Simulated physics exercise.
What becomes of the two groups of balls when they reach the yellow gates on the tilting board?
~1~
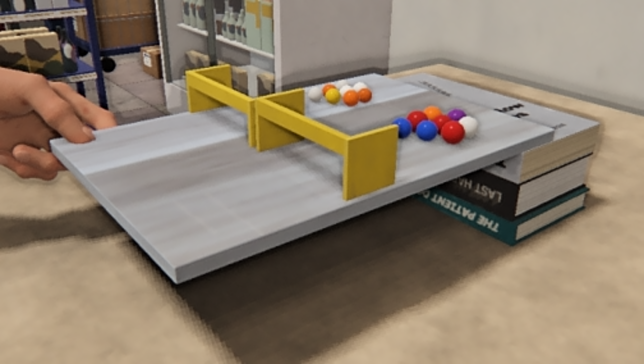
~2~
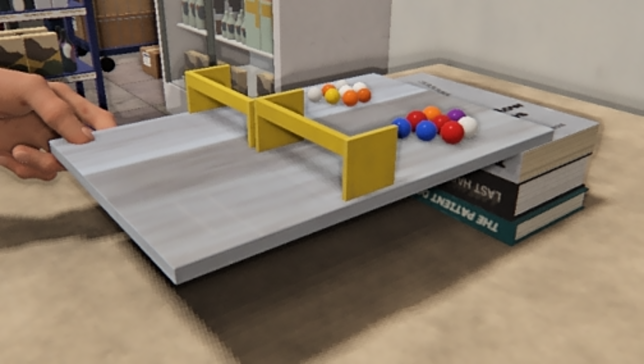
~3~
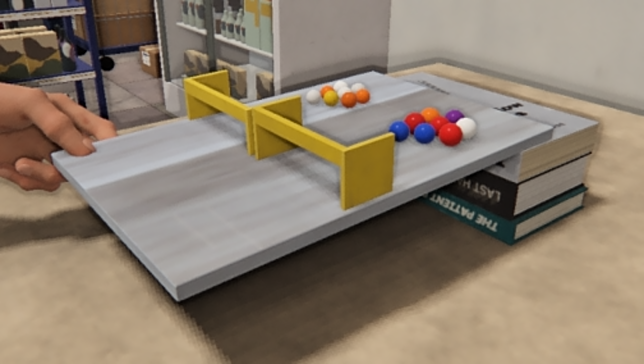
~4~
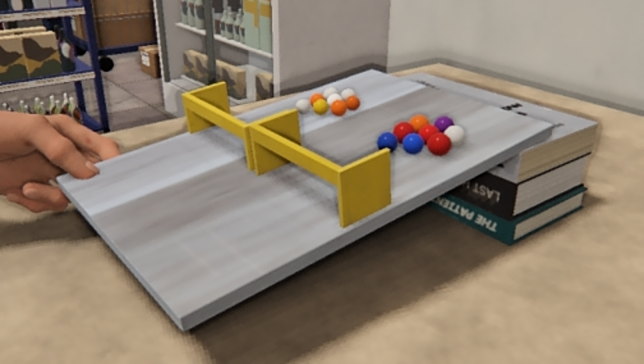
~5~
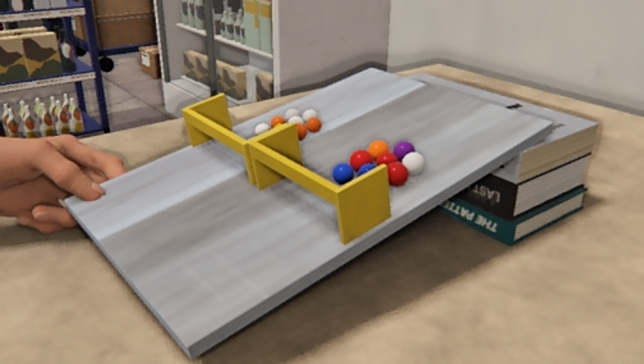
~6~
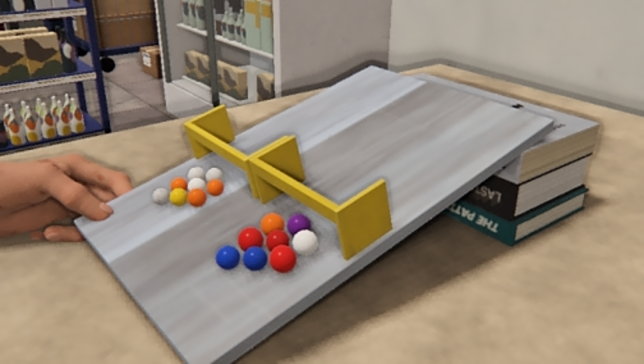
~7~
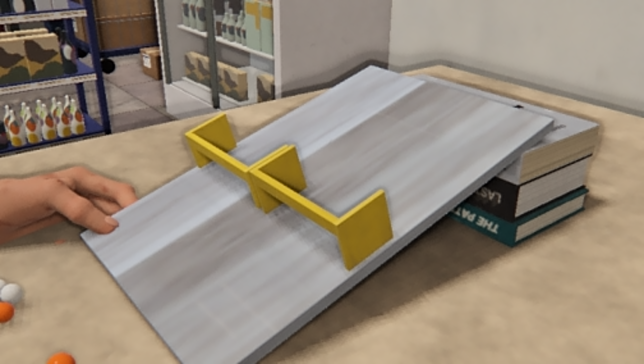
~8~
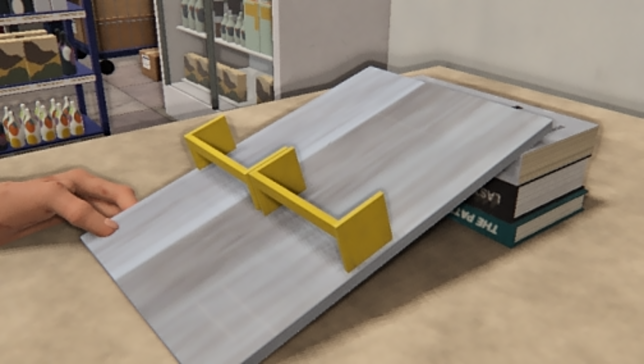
Both groups roll underneath the gates and carry on down the board, and none of the balls are left behind the gates.
